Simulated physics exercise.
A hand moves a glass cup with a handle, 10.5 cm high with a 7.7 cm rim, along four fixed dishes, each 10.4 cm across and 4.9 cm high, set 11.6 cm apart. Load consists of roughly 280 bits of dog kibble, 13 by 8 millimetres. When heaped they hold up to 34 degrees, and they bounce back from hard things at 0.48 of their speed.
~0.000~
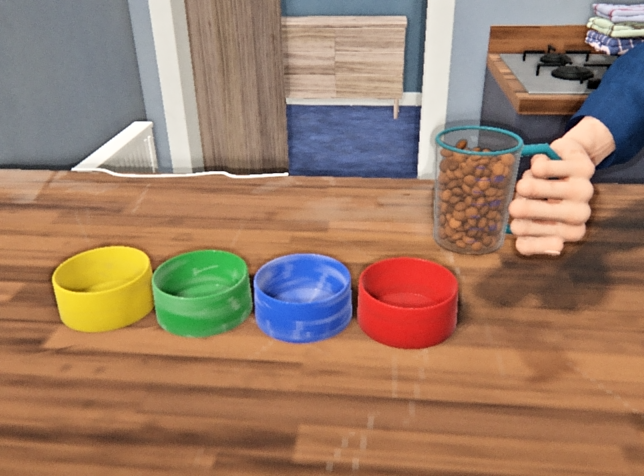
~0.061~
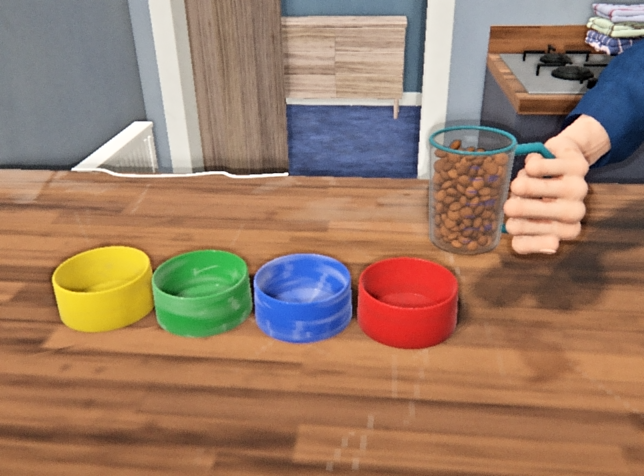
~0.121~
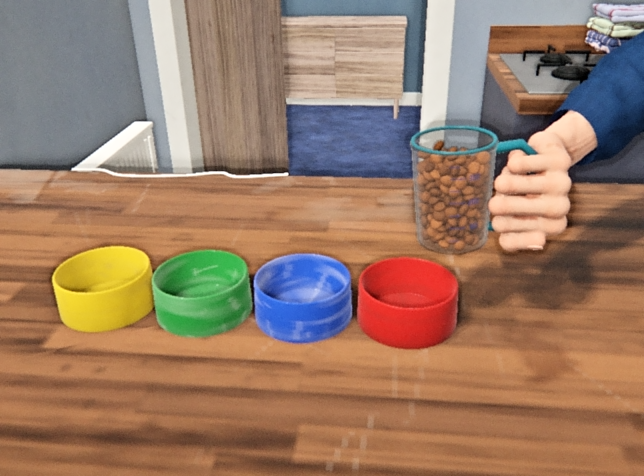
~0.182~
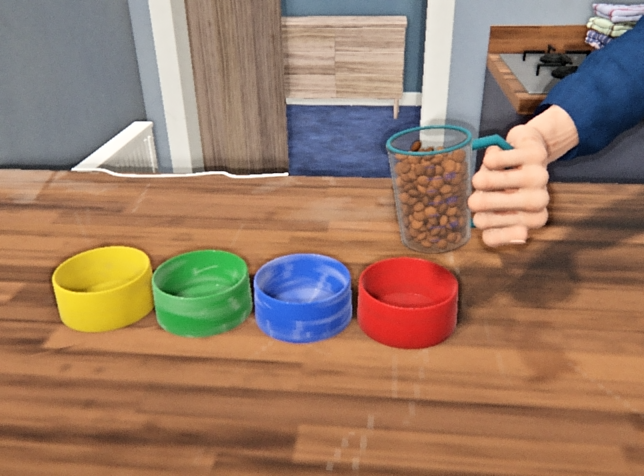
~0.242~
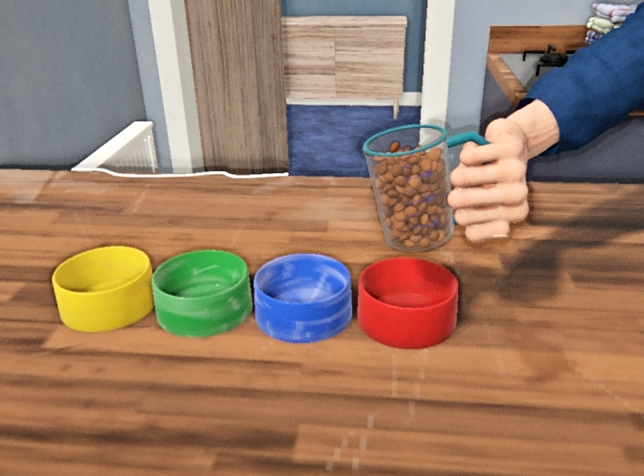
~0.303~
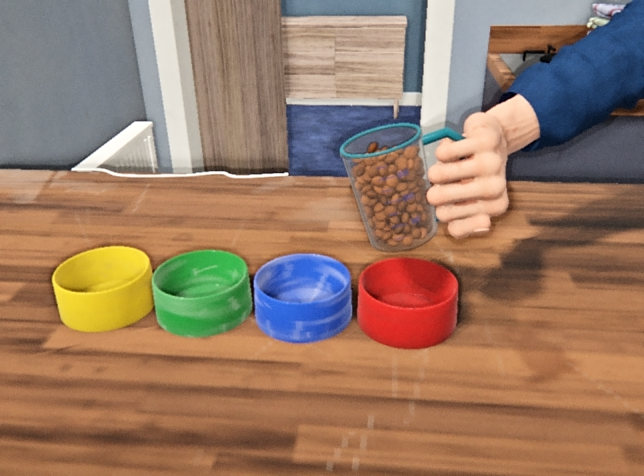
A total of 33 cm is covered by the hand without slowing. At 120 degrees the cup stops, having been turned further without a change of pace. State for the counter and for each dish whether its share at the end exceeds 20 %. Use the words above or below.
Red dish - below; blue dish - below; green dish - below; yellow dish - above; counter - below.
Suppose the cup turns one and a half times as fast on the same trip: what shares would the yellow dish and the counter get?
Yellow: 100, counter: 0.
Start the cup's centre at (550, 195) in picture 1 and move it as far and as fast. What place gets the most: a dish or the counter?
Green.
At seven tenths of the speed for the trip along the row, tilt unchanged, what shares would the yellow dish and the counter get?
Shares: Yellow 100, counter 0.
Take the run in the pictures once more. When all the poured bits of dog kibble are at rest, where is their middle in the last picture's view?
Estimated resting centre: Around (107, 284).
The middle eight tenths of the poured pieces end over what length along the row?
Close to 6 centimetres along the dishes.
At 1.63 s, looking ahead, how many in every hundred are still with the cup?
That would be some 95 per cent.
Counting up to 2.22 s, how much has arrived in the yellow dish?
By that moment, around 75 percent has got there.
Then, at 1.10 s, tilt 64 degrees; cup holds 100 %.
Then, at 1.63 s, tilt 96 degrees; cup holds 95 %, yellow 5 %.
Then, at 2.22 s, tilt 120 degrees; cup holds 25 %, yellow 75 %.
By 2.9 s all is still; red 0 %, blue 0 %, green 0 %, yellow 100 %, counter 0 %.
